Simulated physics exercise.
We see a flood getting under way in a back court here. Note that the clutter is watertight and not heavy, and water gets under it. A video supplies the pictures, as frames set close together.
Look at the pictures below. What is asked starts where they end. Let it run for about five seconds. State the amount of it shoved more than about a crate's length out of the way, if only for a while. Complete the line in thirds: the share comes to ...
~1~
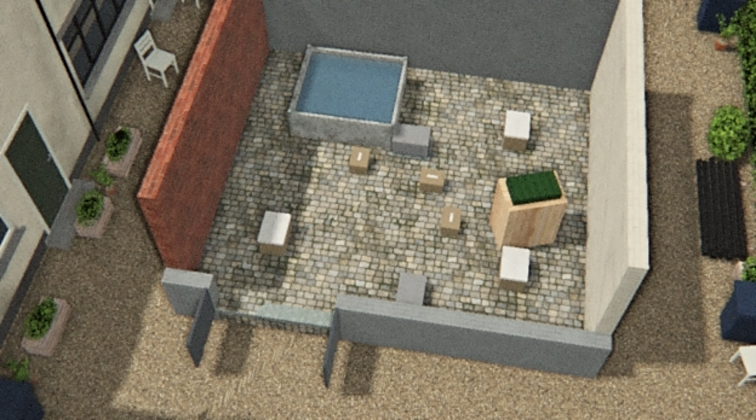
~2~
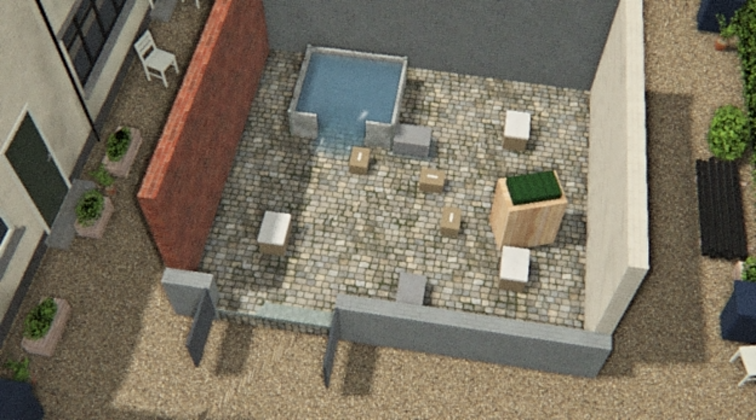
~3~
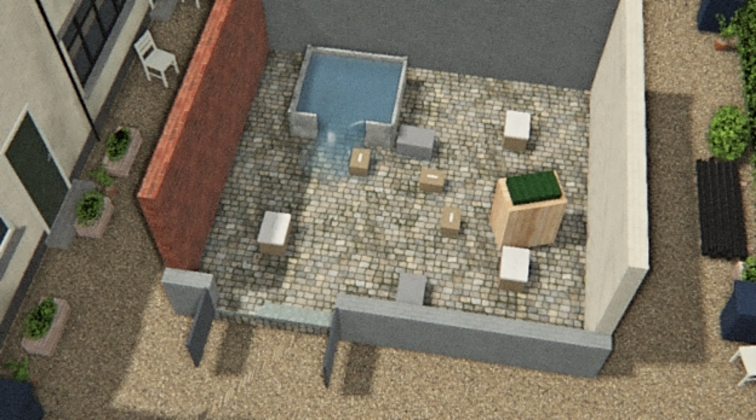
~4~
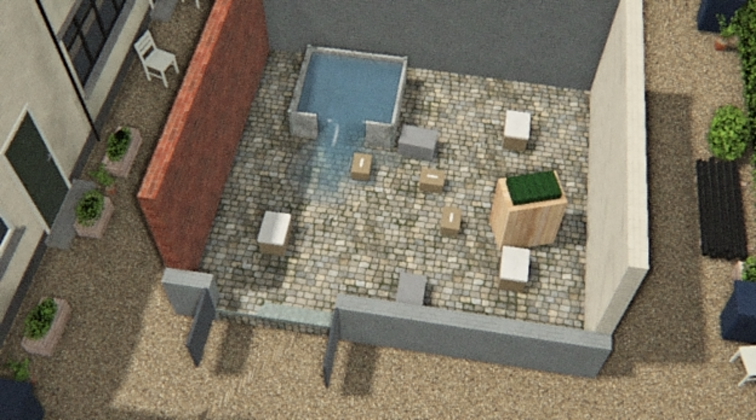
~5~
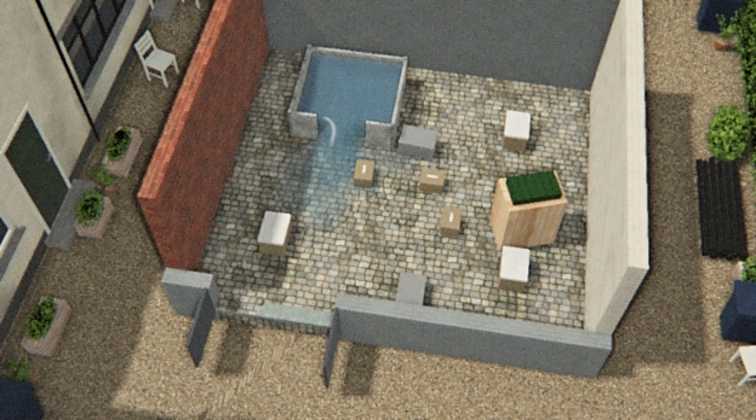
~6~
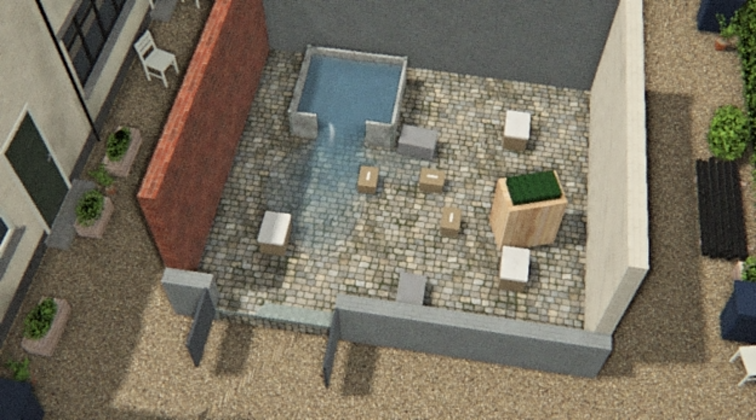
The share comes to between one and two thirds.
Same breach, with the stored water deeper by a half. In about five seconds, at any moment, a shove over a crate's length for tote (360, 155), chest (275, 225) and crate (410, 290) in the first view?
Taking them as listed, the first did it, the second did it and the third did it.
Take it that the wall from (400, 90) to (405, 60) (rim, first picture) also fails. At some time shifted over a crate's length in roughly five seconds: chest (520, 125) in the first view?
My take: It got there.
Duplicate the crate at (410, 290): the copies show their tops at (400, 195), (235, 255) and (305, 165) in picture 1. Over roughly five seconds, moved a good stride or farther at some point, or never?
Results - 1: Ends up far away; 2: Ends up far away; 3: Ends up far away.
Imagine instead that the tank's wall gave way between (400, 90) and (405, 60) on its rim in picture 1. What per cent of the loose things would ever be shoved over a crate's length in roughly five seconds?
10 per cent or thereabouts.
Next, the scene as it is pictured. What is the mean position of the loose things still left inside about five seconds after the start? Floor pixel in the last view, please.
Mean position: Approx. (473, 212) px.
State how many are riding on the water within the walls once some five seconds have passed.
Exactly 0 of them.
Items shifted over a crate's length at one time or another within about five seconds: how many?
It totals 4.
A moment on, 1 of 8 are well off their spots; 0 afloat.
Next, 2 of 8 are well off their spots; 0 afloat.
Later, 3 of 8 are well off their spots; 0 afloat.
In the end, 4 of 8 are well off their spots, and 4 have been at some point; 0 afloat.
